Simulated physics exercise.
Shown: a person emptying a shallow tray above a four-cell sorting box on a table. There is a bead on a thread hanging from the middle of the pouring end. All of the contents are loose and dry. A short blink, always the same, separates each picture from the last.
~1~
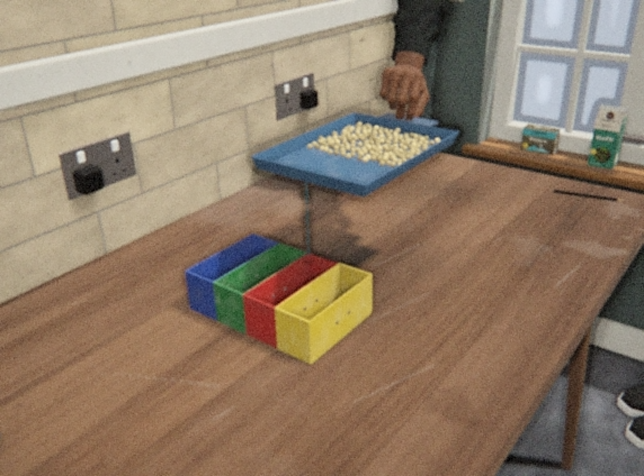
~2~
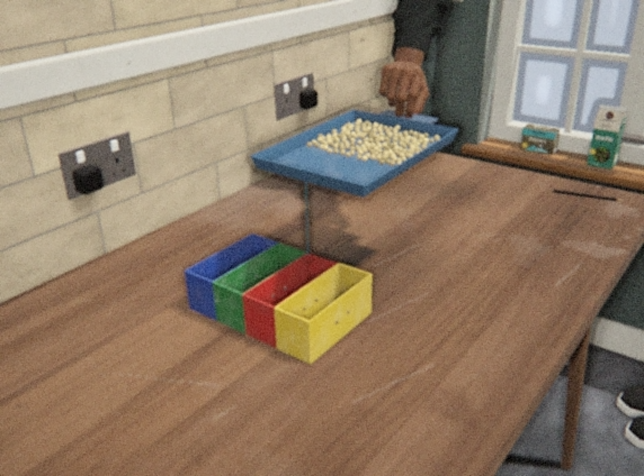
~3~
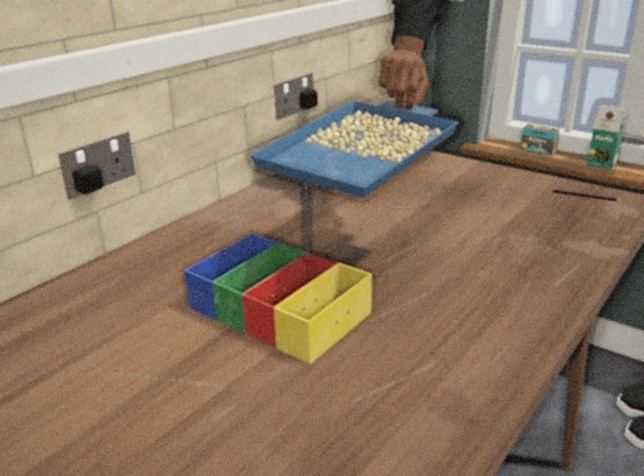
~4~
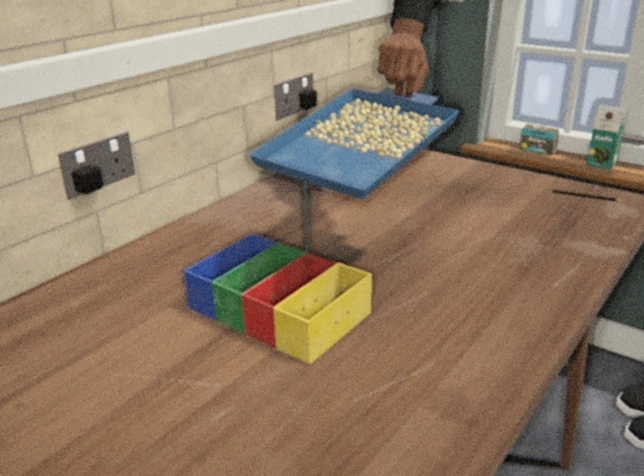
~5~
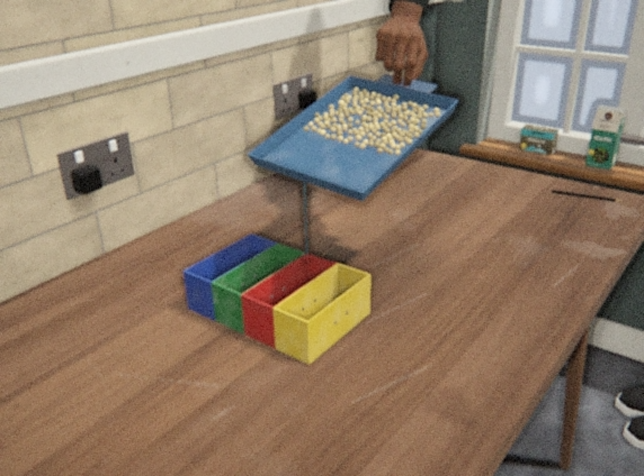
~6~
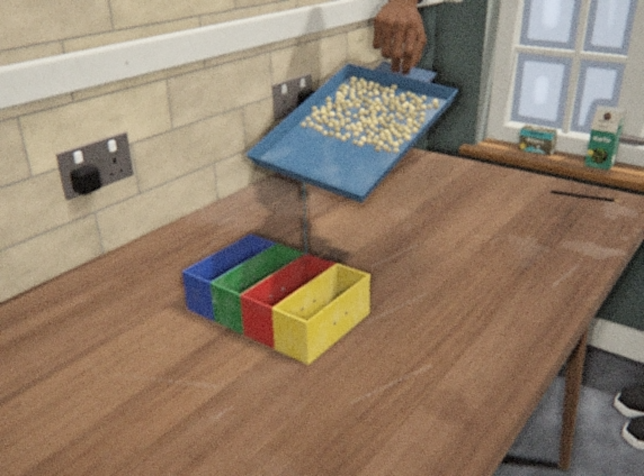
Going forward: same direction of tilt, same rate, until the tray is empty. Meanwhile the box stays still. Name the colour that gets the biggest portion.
Yellow.
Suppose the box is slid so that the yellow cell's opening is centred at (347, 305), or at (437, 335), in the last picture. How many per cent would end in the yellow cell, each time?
First try: Roughly 50 per cent; second try: Roughly 0 per cent.
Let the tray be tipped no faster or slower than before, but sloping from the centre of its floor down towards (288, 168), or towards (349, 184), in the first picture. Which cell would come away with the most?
So the first one goes to blue and the second to yellow.
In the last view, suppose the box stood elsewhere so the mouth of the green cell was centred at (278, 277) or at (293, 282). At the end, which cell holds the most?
Try 1: The cell in yellow. Try 2: Red.
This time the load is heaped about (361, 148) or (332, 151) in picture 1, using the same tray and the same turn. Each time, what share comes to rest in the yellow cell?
It would be roughly 40 per cent for the first and roughly 40 per cent for the second.
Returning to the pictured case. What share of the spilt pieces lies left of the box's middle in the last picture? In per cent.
Estimate: About 10 percent.
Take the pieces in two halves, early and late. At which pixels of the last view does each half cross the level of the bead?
About (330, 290) to begin with, then about (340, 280).
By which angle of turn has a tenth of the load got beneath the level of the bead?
Somewhere near 60°.
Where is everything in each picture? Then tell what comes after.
Corners of the pouring end at (257, 156) and (364, 183), level; middle of the load at (378, 143), soya beans; bead on its thread at (309, 258); blue cell at (201, 292); green cell at (230, 304); red cell at (261, 317); yellow cell at (293, 332), in the first frame.
Corners of the pouring end at (256, 155) and (364, 183), level; middle of the load at (377, 141), in the second frame.
Corners of the pouring end at (256, 155) and (363, 184), tipped barely, lowest at the right corner; middle of the load at (377, 136), in the third frame.
Corners of the pouring end at (255, 154) and (363, 187), tipped a little, lowest at the right corner; middle of the load at (376, 127), in the fourth frame.
Corners of the pouring end at (253, 153) and (362, 189), tipped a little, lowest at the right corner; middle of the load at (375, 119), in the fifth frame.
Corners of the pouring end at (252, 153) and (360, 192), tipped clearly, lowest at the right corner; middle of the load at (374, 113); blue cell at (199, 292); green cell at (227, 305); red cell at (258, 318); yellow cell at (291, 332), in the sixth frame.
Soon after the last picture, tray tipped steeply; about two thirds on the tray; a small part in the yellow cell; about a third falling or outside the box.
A little later, tray tipped right over; about a quarter on the tray; about a quarter in the yellow cell; a small part in the red cell; a stray few in the green cell; about half falling or outside the box.
Later still, tray tipped past a quarter turn; about half in the yellow cell; a small part in the red cell; a stray few in the green cell; about half falling or outside the box.
At rest, tray tipped past a quarter turn; about half in the yellow cell; a small part in the red cell; a stray few in the green cell; none in the blue cell; about half outside the box.
